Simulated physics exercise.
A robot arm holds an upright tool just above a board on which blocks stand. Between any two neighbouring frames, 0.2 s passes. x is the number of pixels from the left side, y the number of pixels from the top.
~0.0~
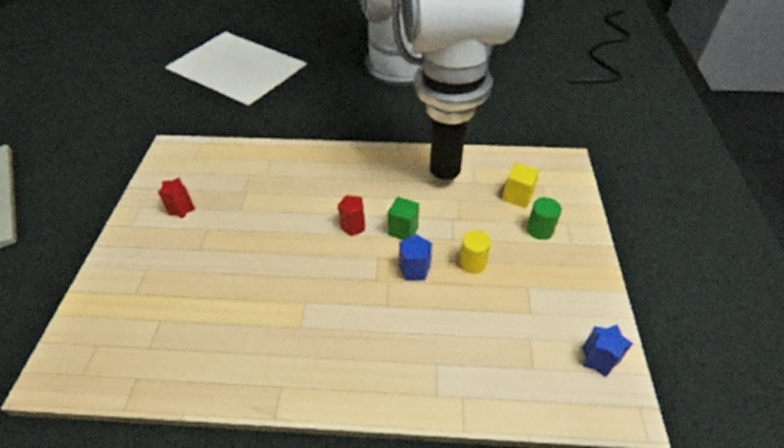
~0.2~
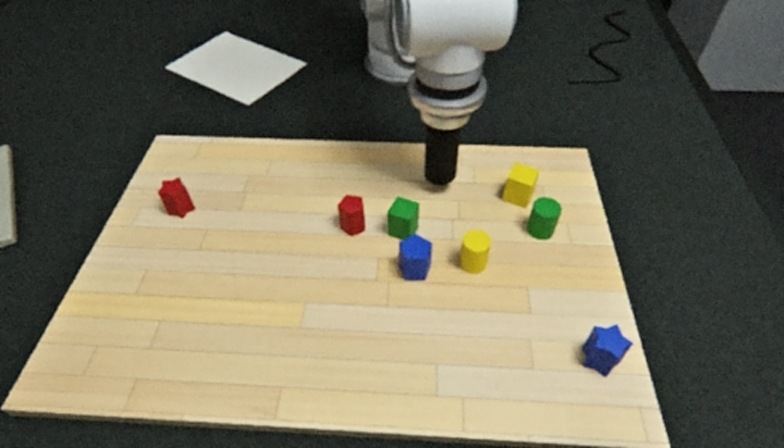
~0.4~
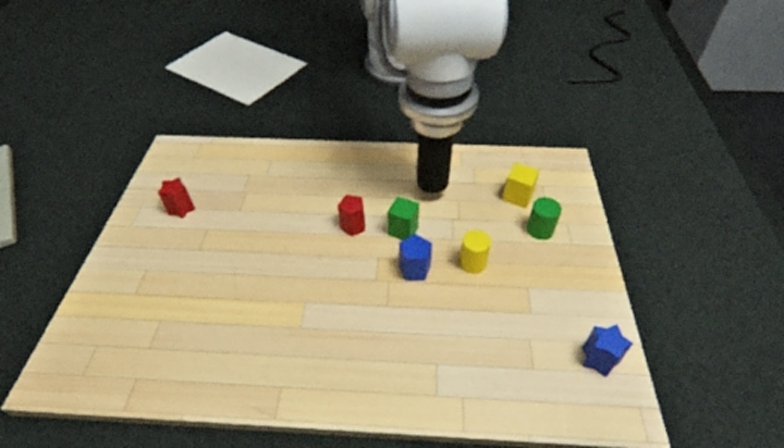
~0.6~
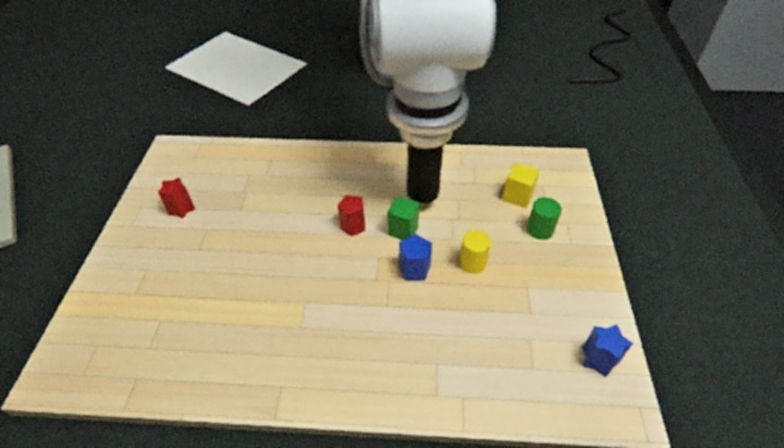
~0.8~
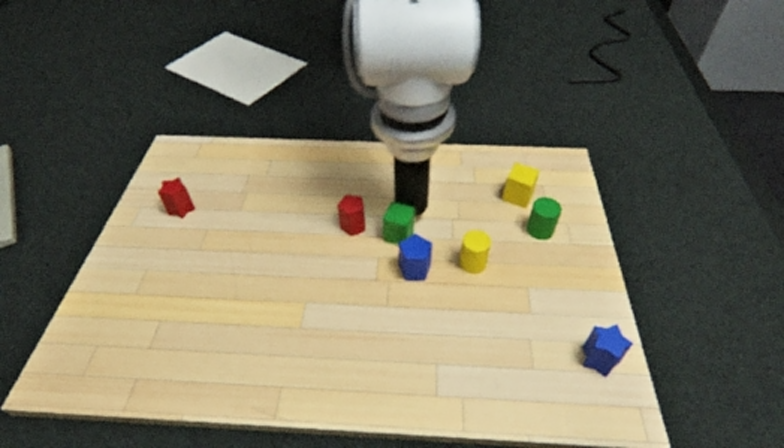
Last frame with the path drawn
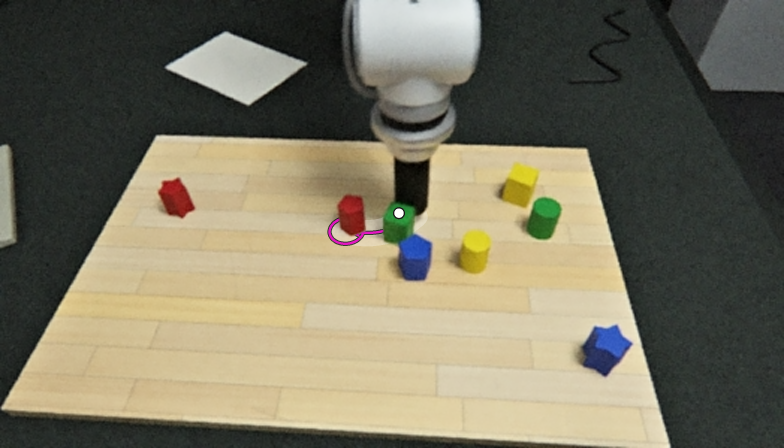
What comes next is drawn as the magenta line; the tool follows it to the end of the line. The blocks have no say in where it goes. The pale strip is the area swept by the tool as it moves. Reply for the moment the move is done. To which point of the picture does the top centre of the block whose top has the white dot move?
It will end up at (379, 233).
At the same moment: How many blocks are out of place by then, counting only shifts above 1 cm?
I'd put the number at two.
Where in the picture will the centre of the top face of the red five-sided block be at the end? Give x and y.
I'd guess (320, 197).
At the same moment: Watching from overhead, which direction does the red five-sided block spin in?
Turns clockwise.
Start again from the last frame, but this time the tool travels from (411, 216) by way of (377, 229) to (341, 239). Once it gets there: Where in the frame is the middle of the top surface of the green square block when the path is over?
The point I'd pick in the picture is (382, 229).
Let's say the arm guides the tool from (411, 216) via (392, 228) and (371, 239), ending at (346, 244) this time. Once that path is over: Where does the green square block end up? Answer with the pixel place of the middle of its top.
The middle of its upper face should be somewhere near (373, 240).
Path on the board, from (411, 216) via (393, 228) and (370, 233), ending at (347, 231); the dot is on the green square block.
The first path, step by step. Halfway along, tool at (381, 220); green square block at (379, 232), turned 25° anticlockwise.
At the end, tool at (345, 219); red five-sided block at (320, 197), turned 45° clockwise; green square block at (379, 233), turned 30° anticlockwise; blue five-sided block in place.
